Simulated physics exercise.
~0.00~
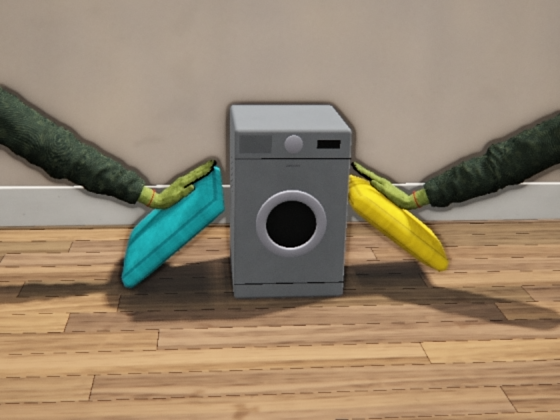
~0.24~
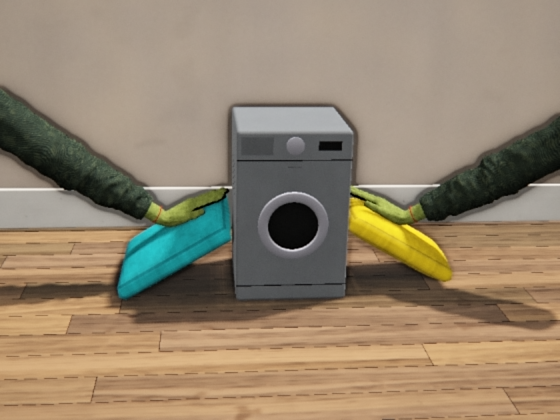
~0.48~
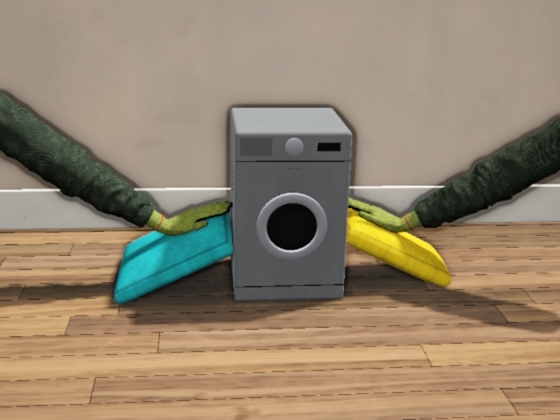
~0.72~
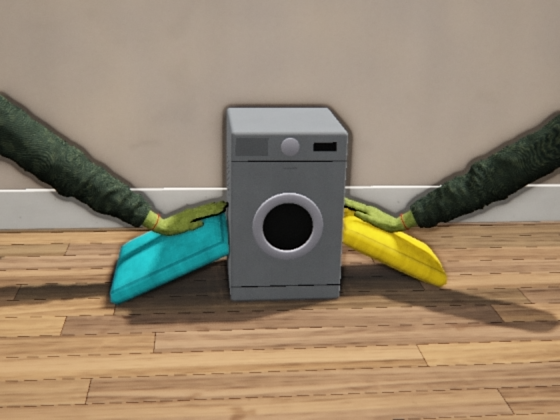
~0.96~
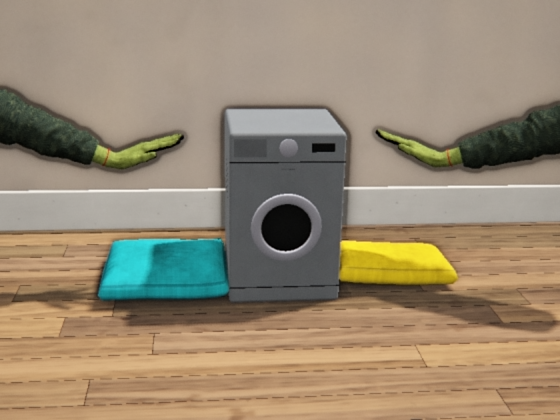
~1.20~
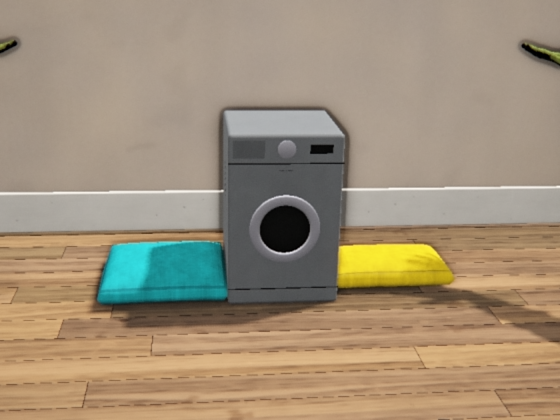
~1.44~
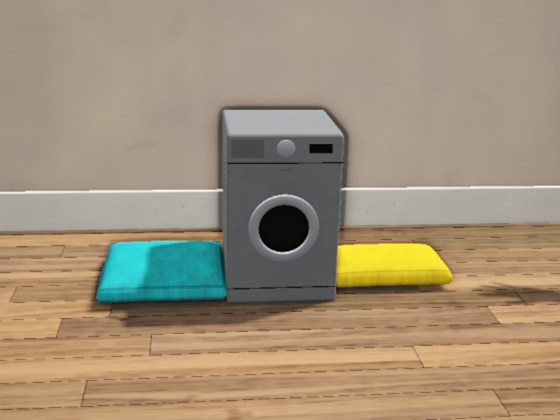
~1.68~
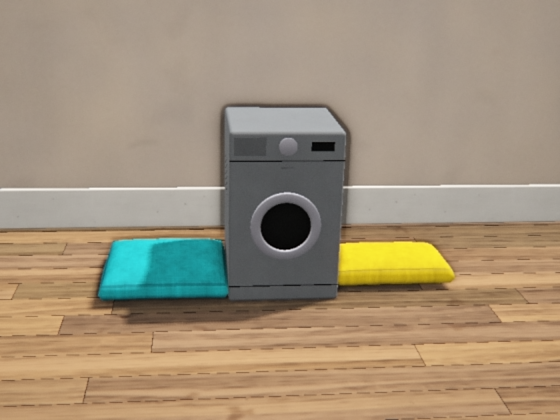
A turquoise cushion and a yellow cushion, held leaning against the left and right sides of a grey washing machine by two green hands in dark sleeves, sink lower, then drop flat to the floor as the hands let go and withdraw, and both stay lying there.
